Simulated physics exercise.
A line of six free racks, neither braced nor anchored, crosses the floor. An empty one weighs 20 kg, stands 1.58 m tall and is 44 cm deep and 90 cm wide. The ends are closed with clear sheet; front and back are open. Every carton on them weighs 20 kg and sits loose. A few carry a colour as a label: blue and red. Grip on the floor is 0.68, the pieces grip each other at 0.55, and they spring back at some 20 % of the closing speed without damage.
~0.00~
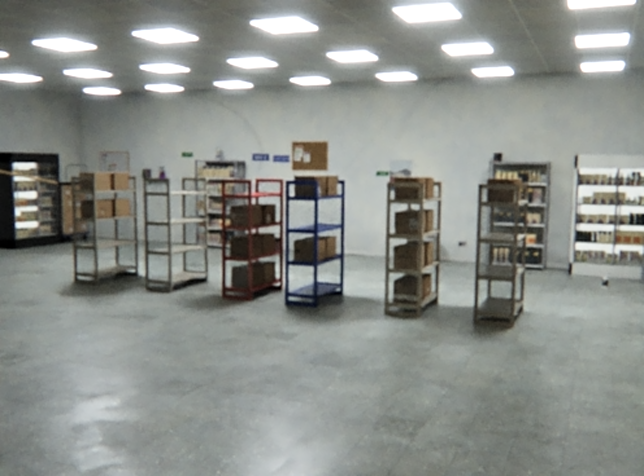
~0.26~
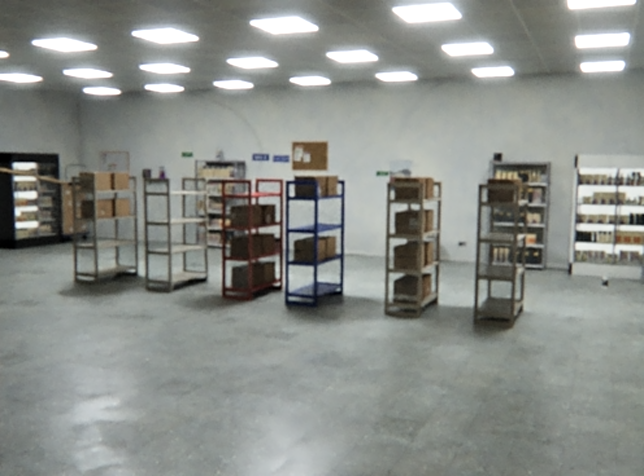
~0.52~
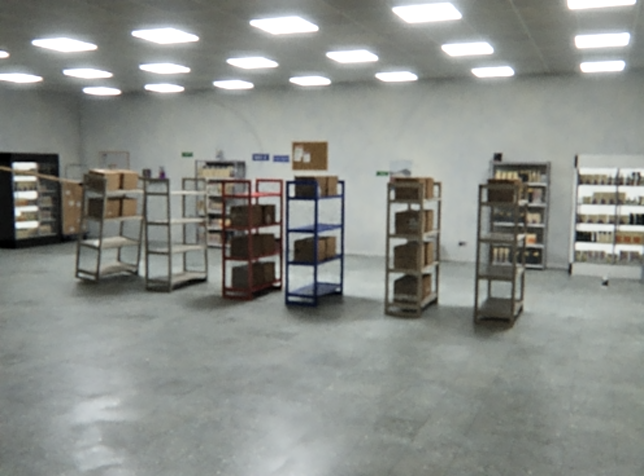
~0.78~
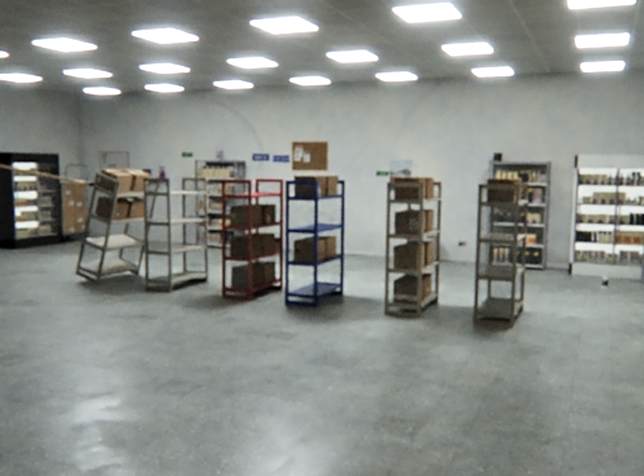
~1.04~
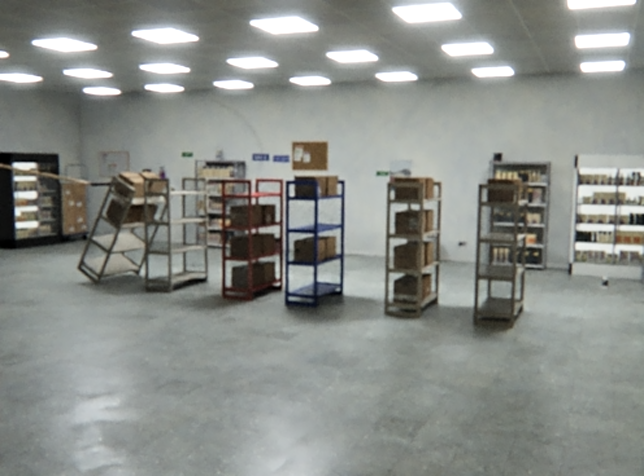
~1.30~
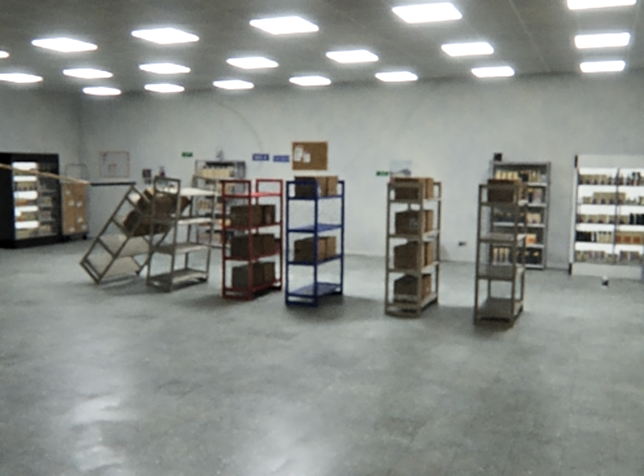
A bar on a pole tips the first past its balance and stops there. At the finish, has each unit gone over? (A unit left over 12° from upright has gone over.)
Outcome: No, some stay up.
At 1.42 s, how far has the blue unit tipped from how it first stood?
Roughly 0°.
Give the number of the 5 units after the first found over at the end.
1 of them.
After 1.42 s, 4 cartons spilt or dropped; 1 of the 5 other units over.
In the end (3.2 s), 4 cartons spilt or dropped; 1 of the 5 other units over; blue unit unmoved; red unit unmoved. Four left standing. From the last view, middles, blue unit near (316, 240), red unit near (254, 237).
